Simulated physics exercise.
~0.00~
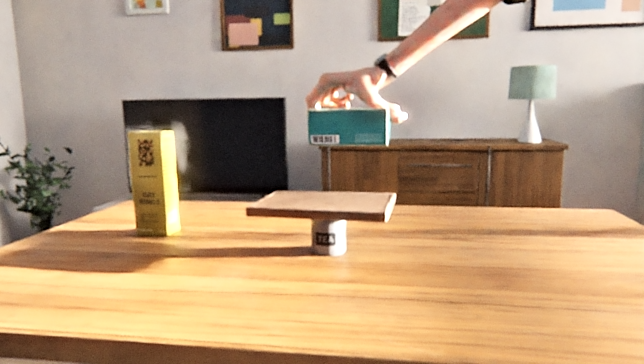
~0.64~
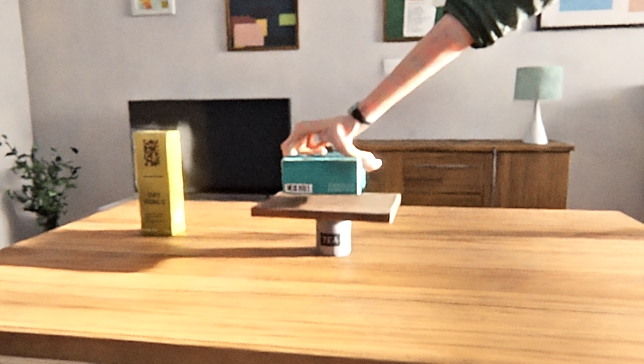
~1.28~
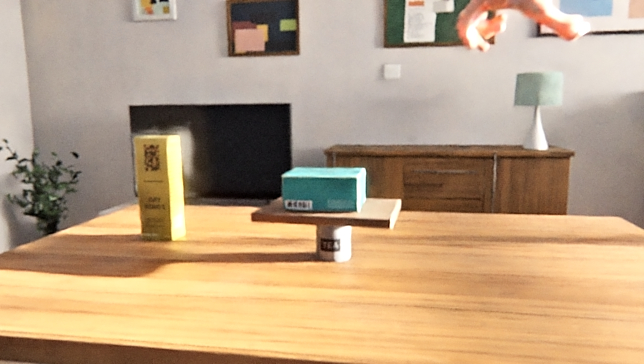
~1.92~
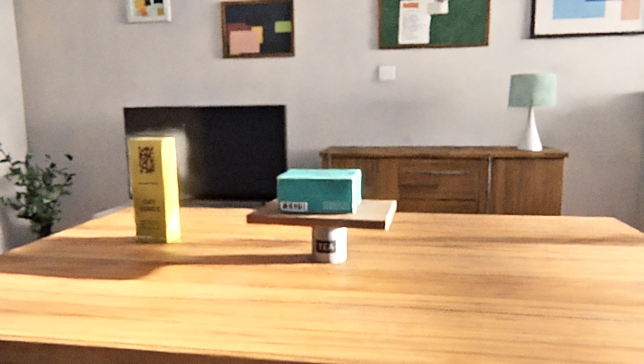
In the video, a hand lowers a turquoise box onto a brown tray balanced on a small grey jar, beside a tall yellow carton on a wooden table. The hand releases the box and withdraws, and the stack stays standing.
